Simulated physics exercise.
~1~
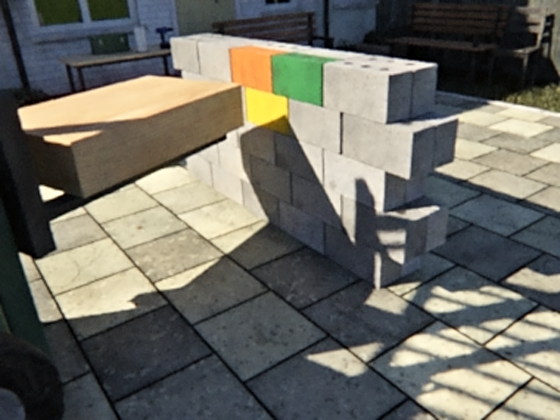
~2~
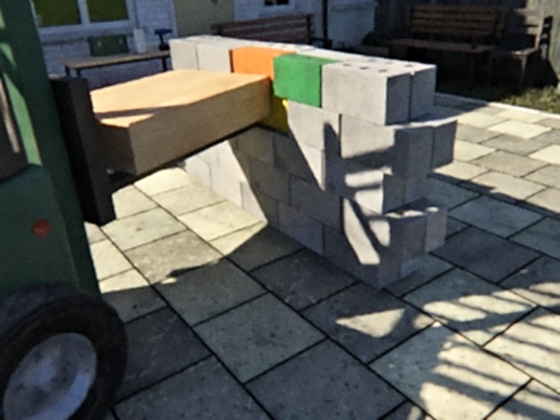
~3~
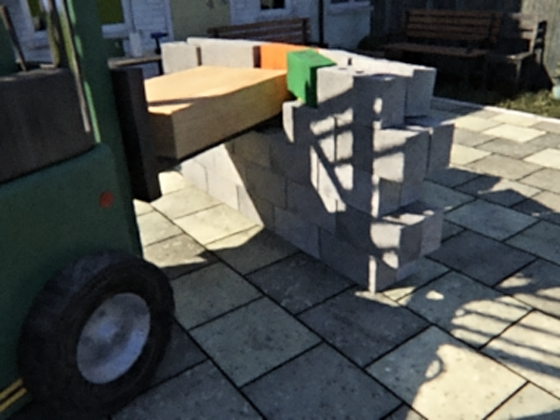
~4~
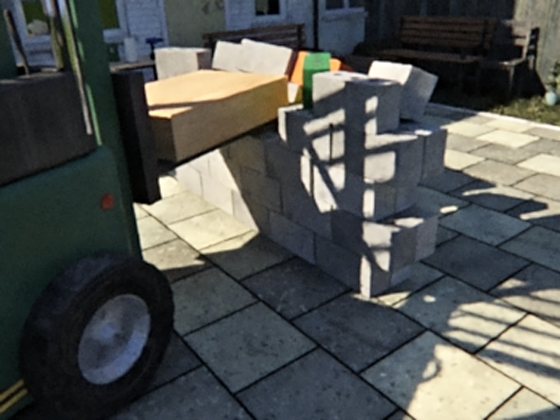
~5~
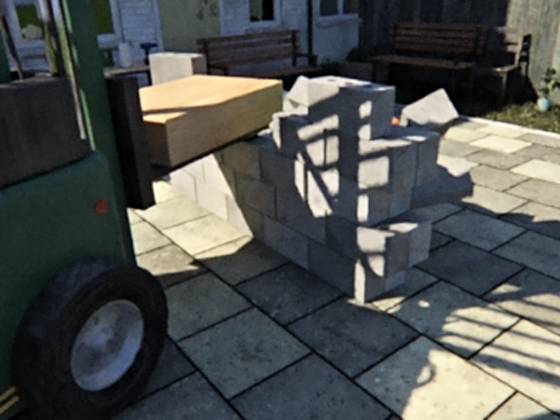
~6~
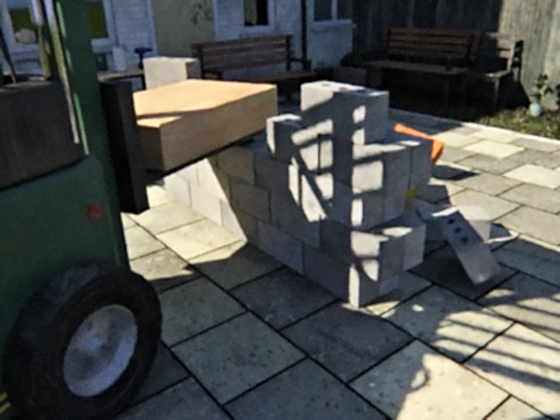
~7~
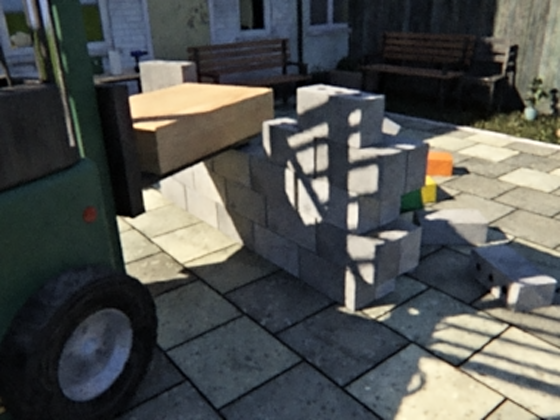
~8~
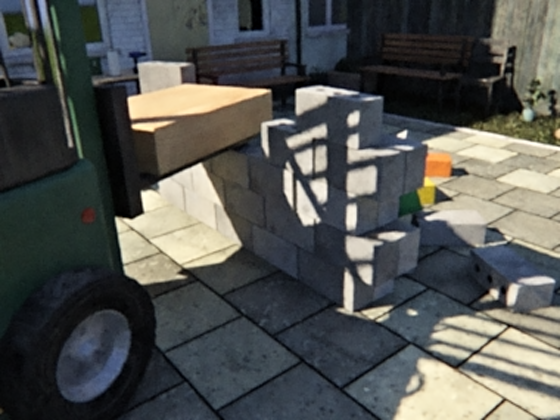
We see a green lift truck push a wooden crate rightward into a gray block wall, shoving the upper blocks, including orange, yellow and green ones, off the far side onto the paving, before it halts with much of the lower wall still standing.
